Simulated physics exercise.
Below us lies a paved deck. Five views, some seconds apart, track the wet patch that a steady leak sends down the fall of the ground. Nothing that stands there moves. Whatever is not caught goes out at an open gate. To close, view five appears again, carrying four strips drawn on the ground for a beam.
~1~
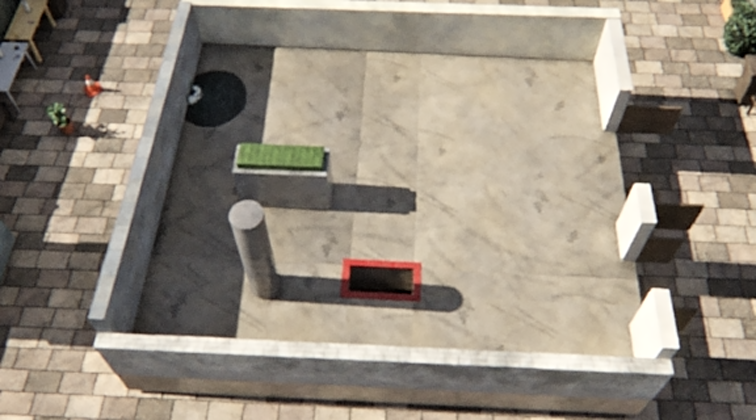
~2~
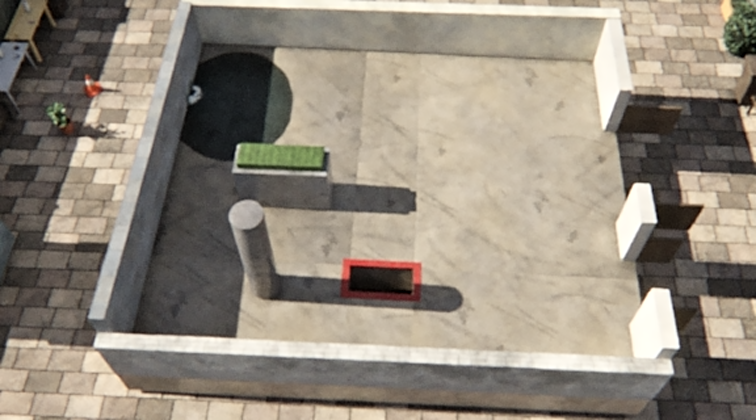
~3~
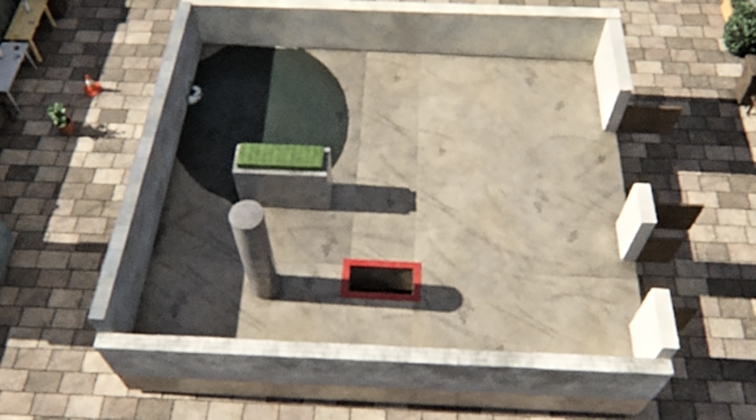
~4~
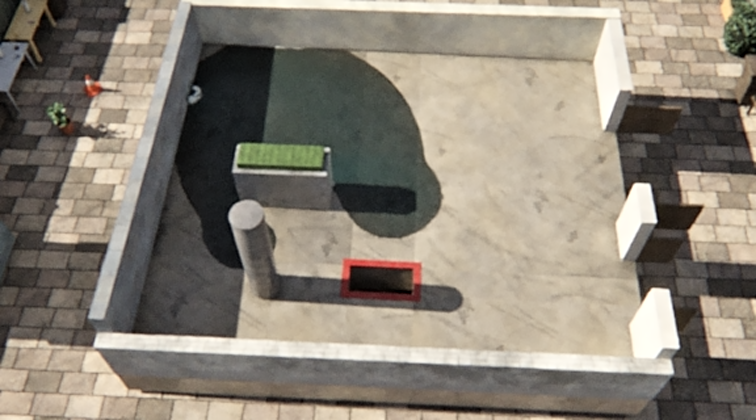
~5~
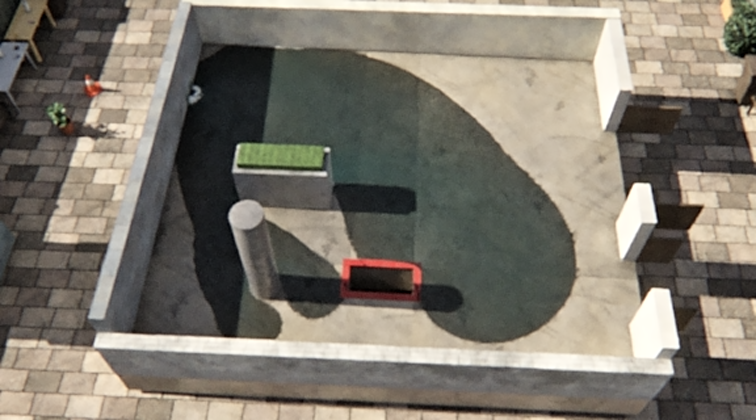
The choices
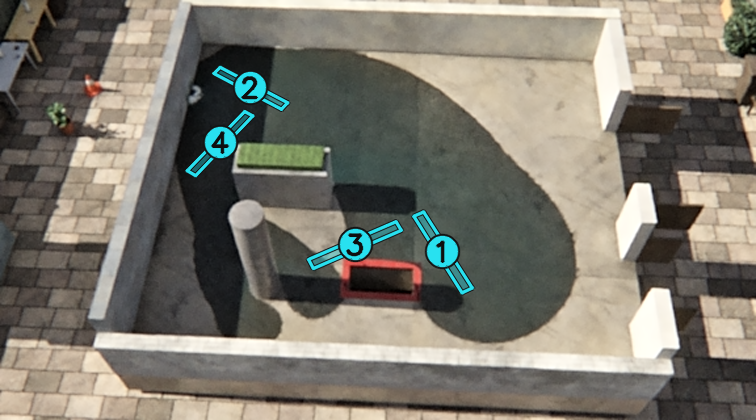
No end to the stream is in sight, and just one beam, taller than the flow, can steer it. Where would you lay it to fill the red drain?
The answer is place 1.
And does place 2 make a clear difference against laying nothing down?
No.
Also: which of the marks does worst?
Place 3.
On the marked copy, 1 from (418, 214) to (467, 290); 2 from (217, 70) to (284, 105); 3 from (310, 263) to (398, 226); 4 from (191, 173) to (248, 113).
For place 1, about 13 % of the stream goes into the red drain, about 85 % out by the gates.
For place 2, about 7 % of the stream goes into the red drain, about 91 % out by the gates.
For place 3, about 2 % of the stream goes into the red drain, about 97 % out by the gates.
For place 4, about 8 % of the stream goes into the red drain, about 90 % out by the gates.
